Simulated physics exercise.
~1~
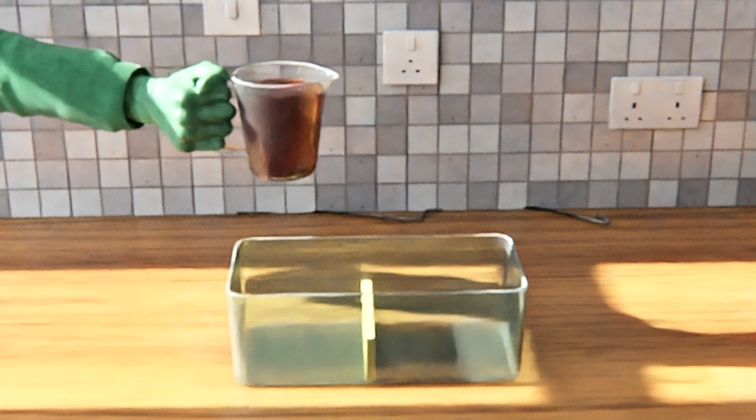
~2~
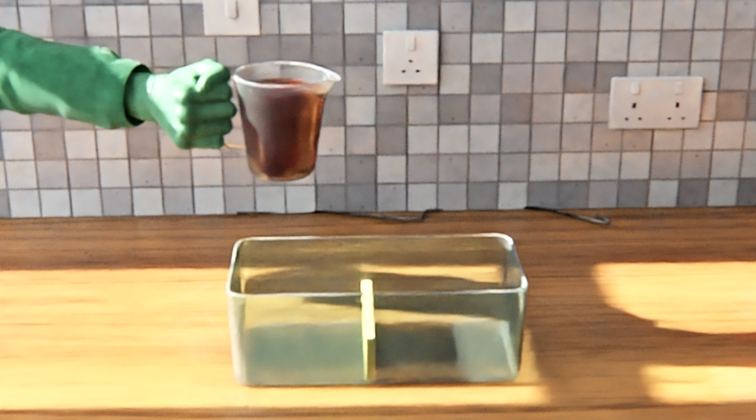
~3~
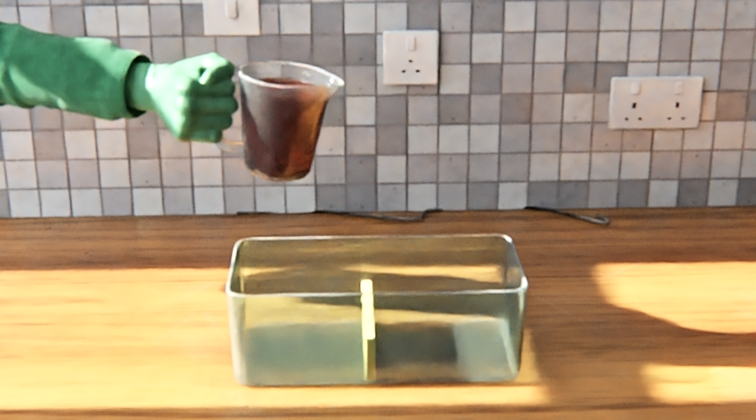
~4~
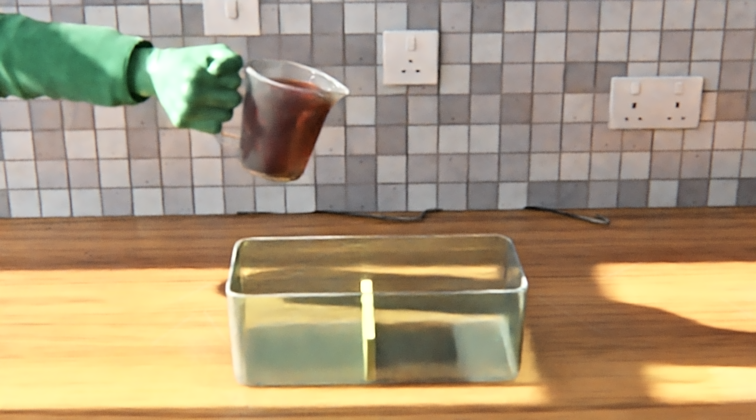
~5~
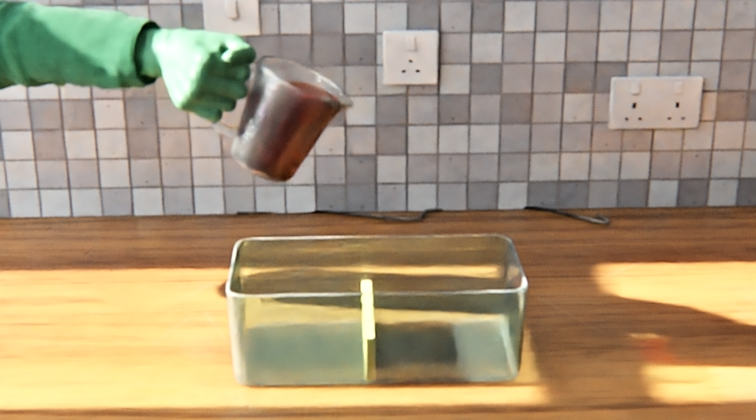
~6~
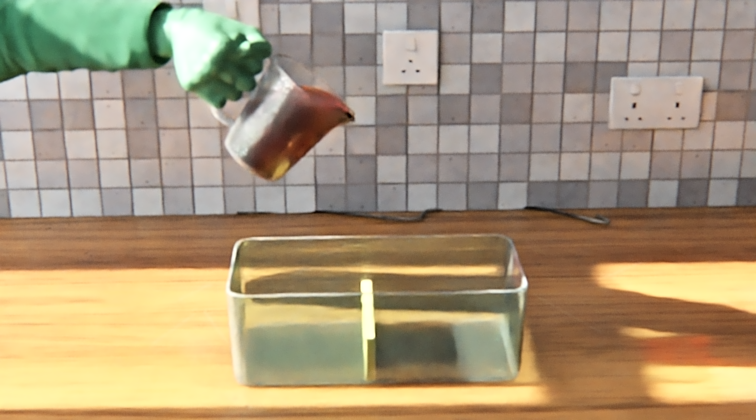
A clear jug of reddish-brown tea, gripped by a green-gloved hand, hangs almost upright above a long glass basin with a low yellowish wall across its floor. The hand rises slightly and turns the jug steadily to the right, its spout lowering as the tea shifts up to the lip.
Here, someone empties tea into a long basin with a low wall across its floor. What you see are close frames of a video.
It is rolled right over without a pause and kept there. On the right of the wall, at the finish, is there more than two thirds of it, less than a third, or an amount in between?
There is more than two thirds of it there.
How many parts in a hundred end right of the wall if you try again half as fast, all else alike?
Near 90 in a hundred.
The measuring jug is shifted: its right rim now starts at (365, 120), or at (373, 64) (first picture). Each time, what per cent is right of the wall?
95 and 90 in a hundred.
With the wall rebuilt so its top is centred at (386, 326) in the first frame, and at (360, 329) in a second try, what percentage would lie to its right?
Try 1: About 60 percent; try 2: About 85 percent.
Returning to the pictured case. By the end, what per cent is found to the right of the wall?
About 85 per cent.
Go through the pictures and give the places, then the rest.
Tilt 0°; pouring edge (338, 75); surface from (239, 89) to (325, 88); the long basin's rim runs from (232, 268) to (518, 263); the wall's top is at (368, 309), in the first frame.
Tilt 2°; pouring edge (340, 77); surface from (239, 88) to (325, 88), in the second frame.
Tilt 7°; pouring edge (344, 82); surface from (243, 86) to (328, 91), in the third frame.
Tilt 15°; pouring edge (349, 91); surface from (248, 85) to (333, 94), in the fourth frame.
Tilt 26°; pouring edge (354, 104); surface from (250, 97) to (340, 98), in the fifth frame.
Tilt 38°; pouring edge (356, 120); surface from (246, 108) to (350, 109); 1 per cent is over the edge, in the sixth frame.
A moment on, the measuring jug is tipped right over and 40 per cent is still to pour, 0 is left of the wall and 21 right of it.
Next, the measuring jug is tipped right over and 3 per cent is still to pour, 9 is left of the wall and 70 right of it.
Then the measuring jug is tipped right over and 0 per cent is still to pour, 12 is left of the wall and 84 right of it.
Later the measuring jug is tipped right over and 0 per cent is still to pour, 12 is left of the wall and 84 right of it.
In the end 12 per cent lies left of the wall, 84 right of it and 4 outside.
